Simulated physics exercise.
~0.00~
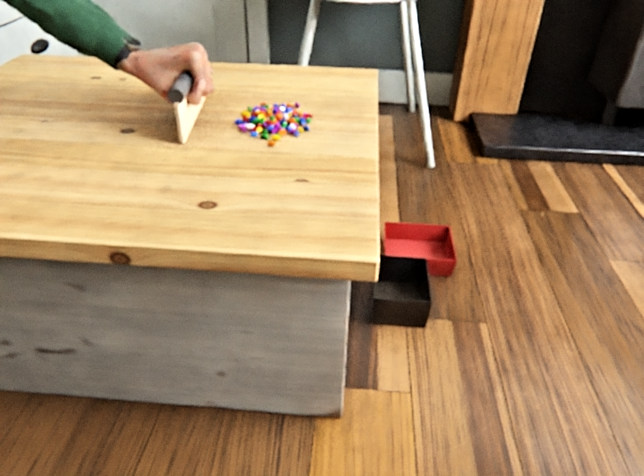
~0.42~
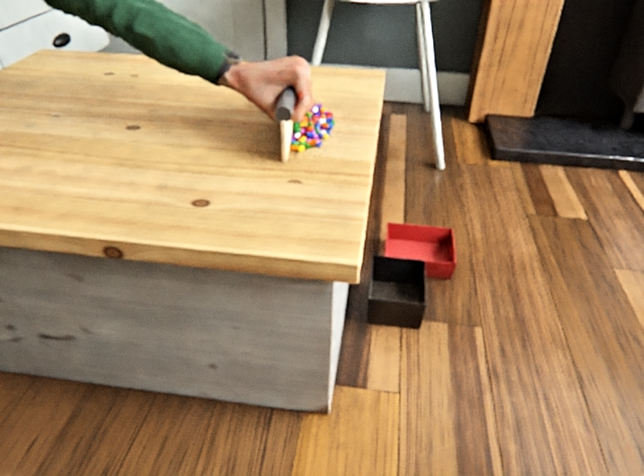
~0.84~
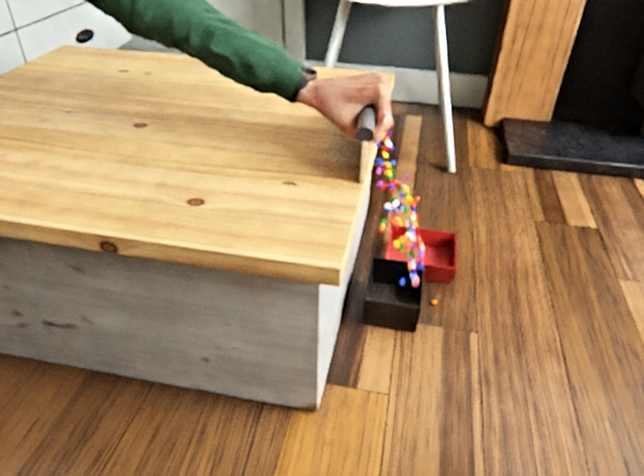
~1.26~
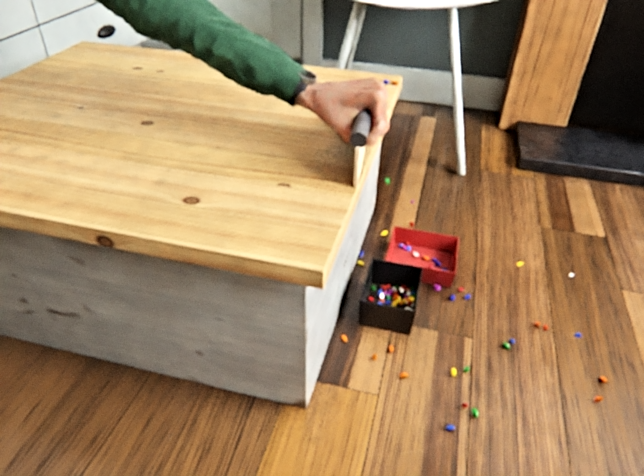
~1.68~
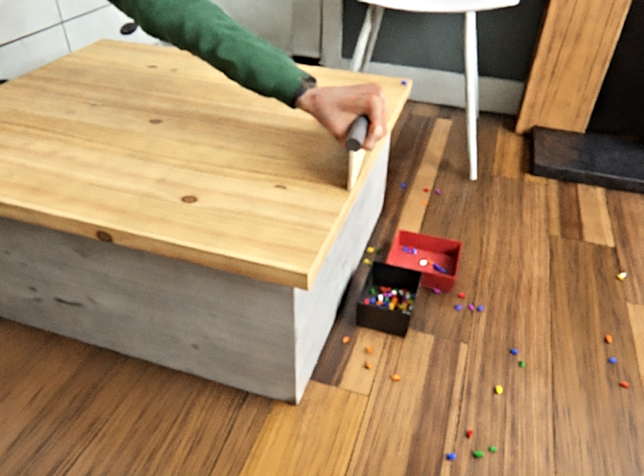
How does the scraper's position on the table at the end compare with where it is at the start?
At the start the scraper is well in from the table's right edge, to the left of the pile of jelly beans. By the end it is held farther right, at the table's right edge.
We see a green-sleeved hand push a pile of colourful jelly beans rightward across a wooden table with a scraper and stop at the edge; the beans spill over, many landing in a black container, fewer in a red one, and others scattered across the floor.
